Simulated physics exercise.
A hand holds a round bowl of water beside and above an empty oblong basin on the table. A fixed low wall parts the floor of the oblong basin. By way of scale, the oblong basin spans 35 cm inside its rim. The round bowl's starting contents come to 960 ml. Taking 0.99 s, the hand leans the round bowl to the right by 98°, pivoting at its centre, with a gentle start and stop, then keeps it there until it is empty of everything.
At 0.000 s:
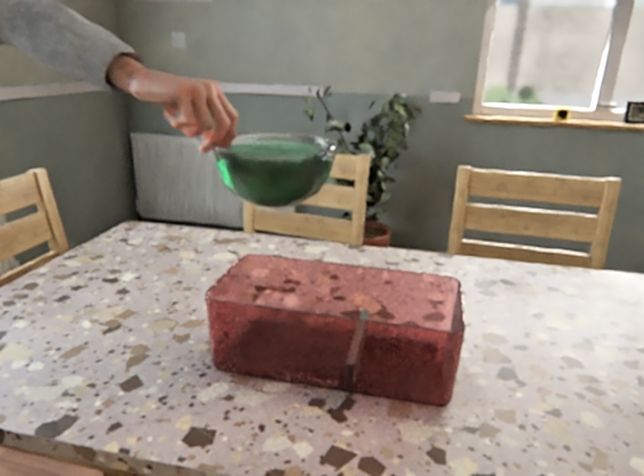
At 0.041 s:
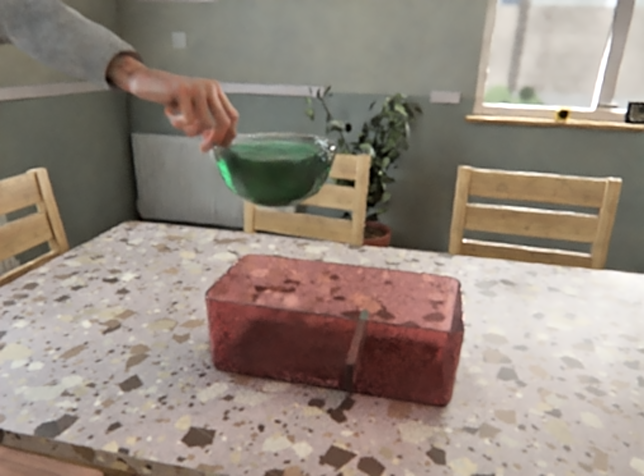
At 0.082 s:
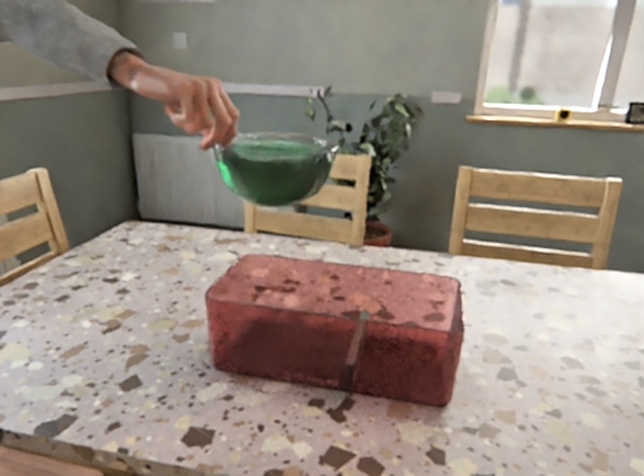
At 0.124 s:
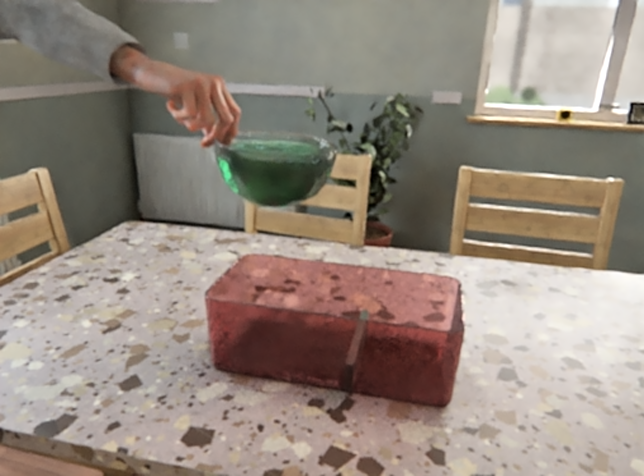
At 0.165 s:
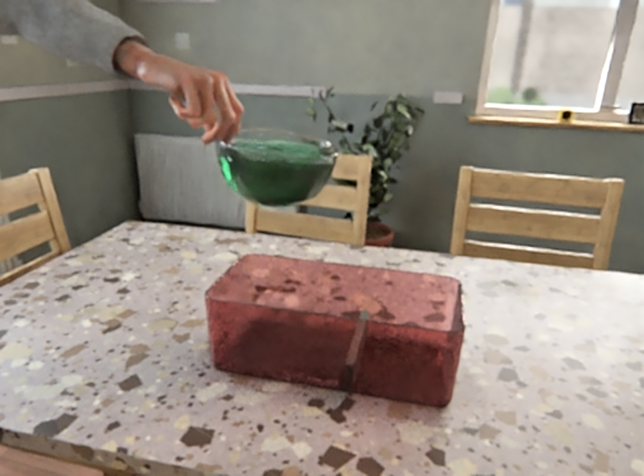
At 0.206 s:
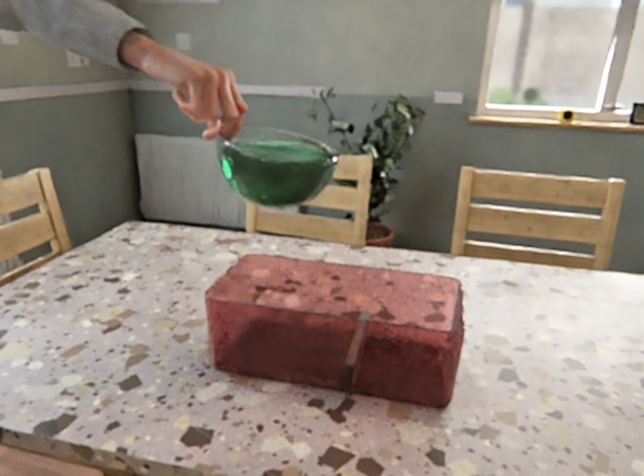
A hand holding a round glass bowl of green liquid above a red oblong basin, slowly tilting it slightly to the right.
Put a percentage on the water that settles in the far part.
Roughly 72 per cent ends up there.
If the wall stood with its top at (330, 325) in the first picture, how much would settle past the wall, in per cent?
Then roughly 90 per cent would end up there.
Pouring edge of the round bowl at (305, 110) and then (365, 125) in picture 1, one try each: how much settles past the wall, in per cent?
It comes to 50 per cent, and then 85 per cent.
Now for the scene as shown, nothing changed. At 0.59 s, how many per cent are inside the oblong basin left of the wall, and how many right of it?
I'd say about 1 left and about 10 right.
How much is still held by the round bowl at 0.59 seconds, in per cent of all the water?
About 50 percent.
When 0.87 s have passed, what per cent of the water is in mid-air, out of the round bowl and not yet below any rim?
Close to 12 per cent.
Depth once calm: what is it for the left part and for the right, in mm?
Around 8 mm deep on the left, around 34 mm deep on the right.
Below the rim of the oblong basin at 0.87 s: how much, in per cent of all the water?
Close to 82 in a hundred.
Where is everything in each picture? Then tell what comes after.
In the first frame, it leans 0°; its right rim is at (334, 148); the water meets the walls at (223, 148) and (332, 155); the oblong basin's rim runs from (225, 274) to (462, 304); the wall's top is at (359, 335).
In the second frame, it leans 0°; its right rim is at (334, 149); the water meets the walls at (223, 147) and (332, 156).
In the third frame, it leans 2°; its right rim is at (334, 150); the water meets the walls at (223, 147) and (332, 156).
In the fourth frame, it leans 4°; its right rim is at (335, 152); the water meets the walls at (225, 146) and (333, 157).
In the fifth frame, it leans 7°; its right rim is at (336, 155); the water meets the walls at (226, 145) and (335, 157).
In the sixth frame, it leans 10°; its right rim is at (337, 159); the water meets the walls at (227, 146) and (336, 158).
By 0.59 s the tilt is 64° and 49 per cent is still to pour, 1 is left of the wall and 10 right of it.
By 0.87 s the tilt is 95° and 5 per cent is still to pour, 14 is left of the wall and 69 right of it.
By 1.17 s the tilt is 98° and 0 per cent is still to pour, 27 is left of the wall and 72 right of it.
By 1.49 s the tilt is 98° and 0 per cent is still to pour, 27 is left of the wall and 72 right of it.
At rest 27 per cent lies left of the wall, 72 right of it and 1 outside.
